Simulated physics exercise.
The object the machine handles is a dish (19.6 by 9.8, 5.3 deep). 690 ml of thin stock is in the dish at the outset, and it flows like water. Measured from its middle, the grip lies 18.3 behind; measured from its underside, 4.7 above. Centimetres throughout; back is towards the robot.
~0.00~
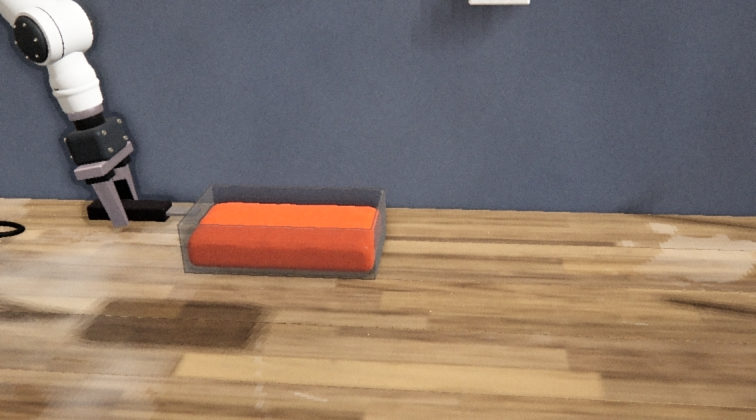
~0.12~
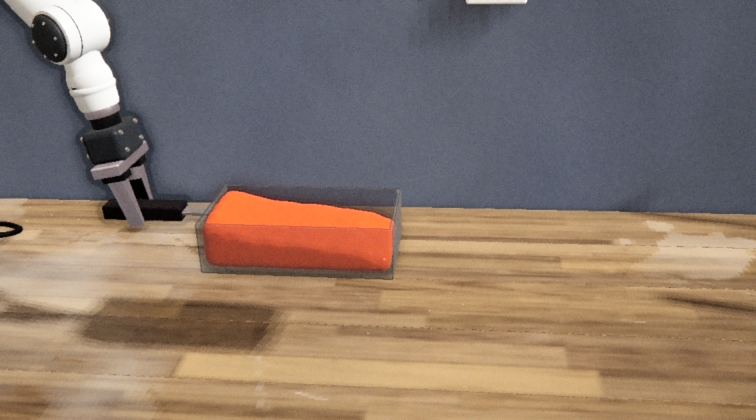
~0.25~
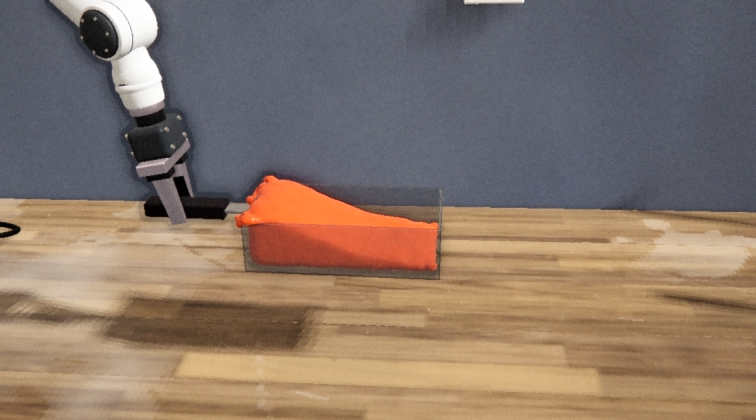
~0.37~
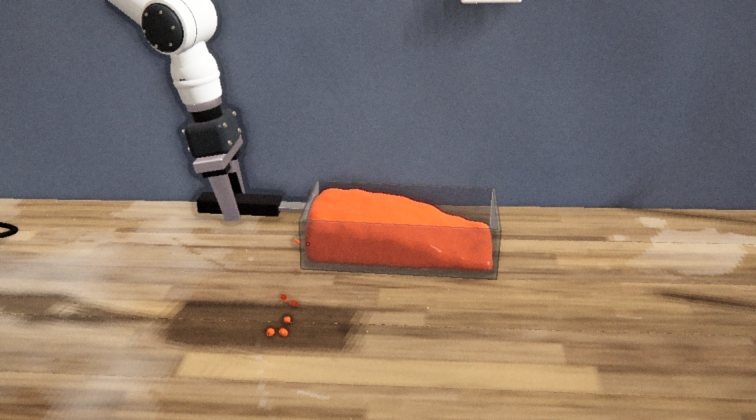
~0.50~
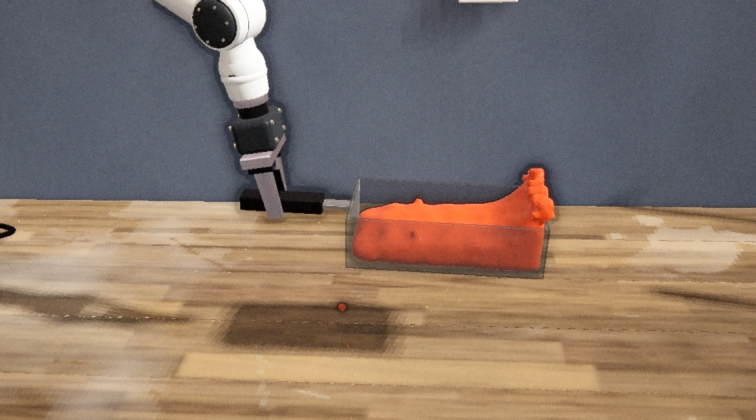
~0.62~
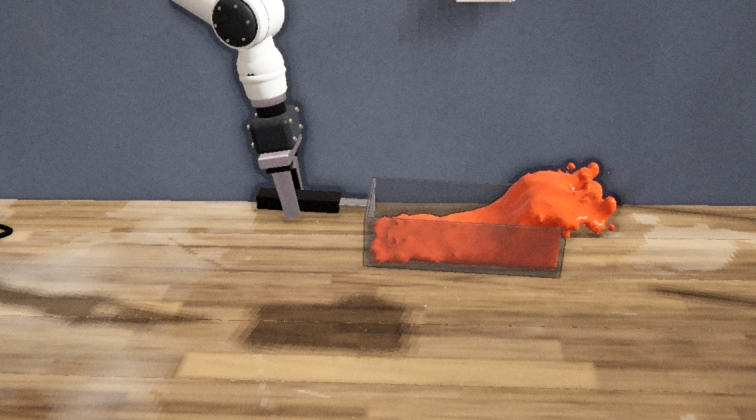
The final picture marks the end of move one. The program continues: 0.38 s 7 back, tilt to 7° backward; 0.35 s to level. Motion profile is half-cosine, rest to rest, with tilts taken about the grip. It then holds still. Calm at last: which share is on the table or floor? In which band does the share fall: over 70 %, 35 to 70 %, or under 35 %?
It falls 35 to 70 %.
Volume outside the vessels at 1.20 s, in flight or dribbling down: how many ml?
Amount outside the vessels: Near 90 ml.
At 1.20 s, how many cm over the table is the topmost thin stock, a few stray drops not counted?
About 23 cm.
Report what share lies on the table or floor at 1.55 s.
Around 40 percent of it.
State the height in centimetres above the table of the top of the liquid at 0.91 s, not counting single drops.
21 cm.
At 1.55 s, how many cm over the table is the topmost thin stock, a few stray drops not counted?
Max height: Around 20 cm.
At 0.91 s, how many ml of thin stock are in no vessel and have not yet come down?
Close to 25 ml of it.
By 0.91 s, tilted 6° backward, liquid up to 21 above the table; 495 ml in the dish, 175 ml on the table or floor, 25 ml in the air or running down outside.
By 1.20 s, tilted 3° backward, liquid up to 30 above the table; 405 ml in the dish, 200 ml on the table or floor, 85 ml in the air or running down outside.
By 1.55 s, level, liquid up to 21 above the table; 400 ml in the dish, 290 ml on the table or floor.
By 2.35 s, level, liquid up to 19 above the table; 400 ml in the dish, 295 ml on the table or floor.
Final state, 400 ml in the dish, 295 ml on the table or floor. That is 42 % on the table or floor.
